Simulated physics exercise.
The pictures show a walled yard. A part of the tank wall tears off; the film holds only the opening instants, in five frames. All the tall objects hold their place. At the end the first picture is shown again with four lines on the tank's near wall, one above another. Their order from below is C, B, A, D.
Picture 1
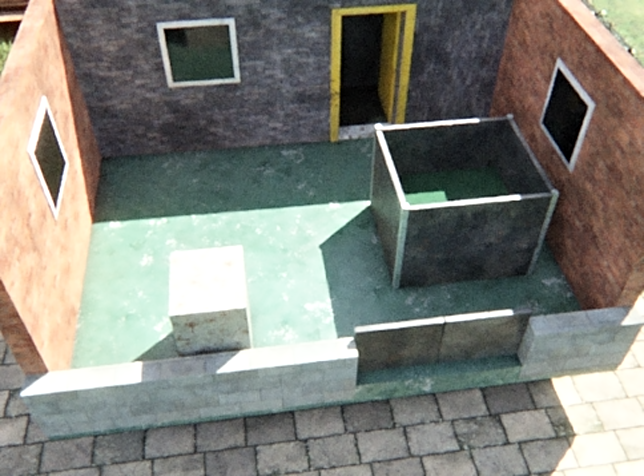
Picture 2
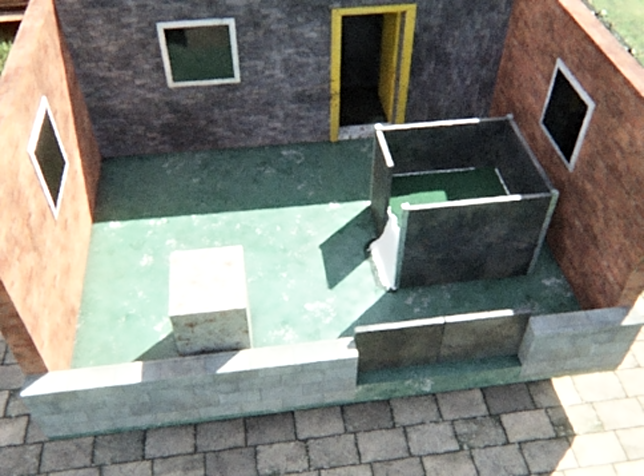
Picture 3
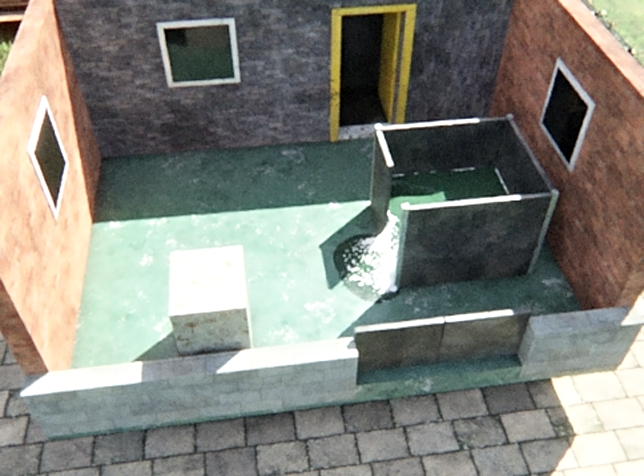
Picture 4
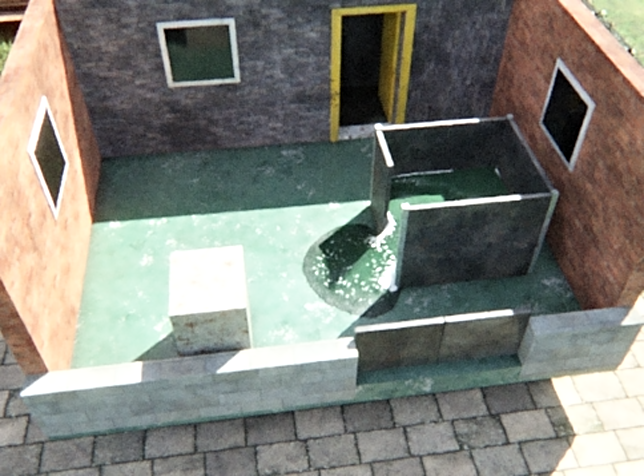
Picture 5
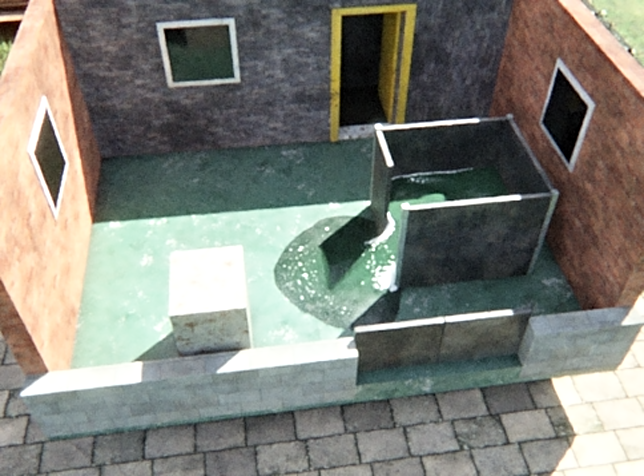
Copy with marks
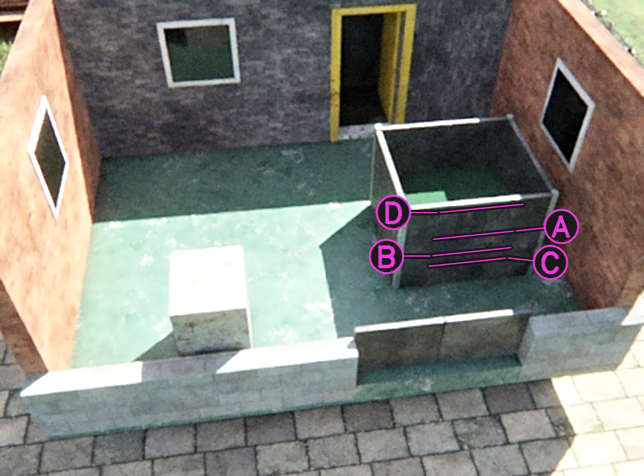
Water bursts from the left side of a dark, open-topped tank and spreads leftward in a rounded, foam-flecked sheet over the green floor, while the camera stays still. The tank stands at the right of a walled yard seen from above. Around it are reddish-brown side walls, a grey back wall with a yellow doorway, a pale block at left and a low front wall.
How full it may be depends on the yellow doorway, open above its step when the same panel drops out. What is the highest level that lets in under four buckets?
That is line A.
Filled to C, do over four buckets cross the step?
No, not at all.
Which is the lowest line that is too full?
Line D.
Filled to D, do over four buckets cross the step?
Yes, it does.
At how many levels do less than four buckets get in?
Three of the four.
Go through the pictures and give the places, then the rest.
The first picture shows water in the tank at rest, its middle at (452, 207); foot of the yellow doorway at (367, 138); shut gate at (442, 324).
In the second picture, 1 % of the ground under water, visible out to (388, 287).
In the third picture, 3 % of the ground under water, visible out to (341, 252).
In the fourth picture, 6 % of the ground under water, visible out to (310, 262).
In the fifth picture, 9 % of the ground under water, visible out to (284, 282).
In magenta, A at (474, 235); B at (470, 251); C at (468, 262); D at (480, 208); from the bottom up C, B, A, D.
With A, a bucket or two gets in.
With B, nothing gets over.
With C, nothing gets over.
With D, about 10 bucketfuls get in.
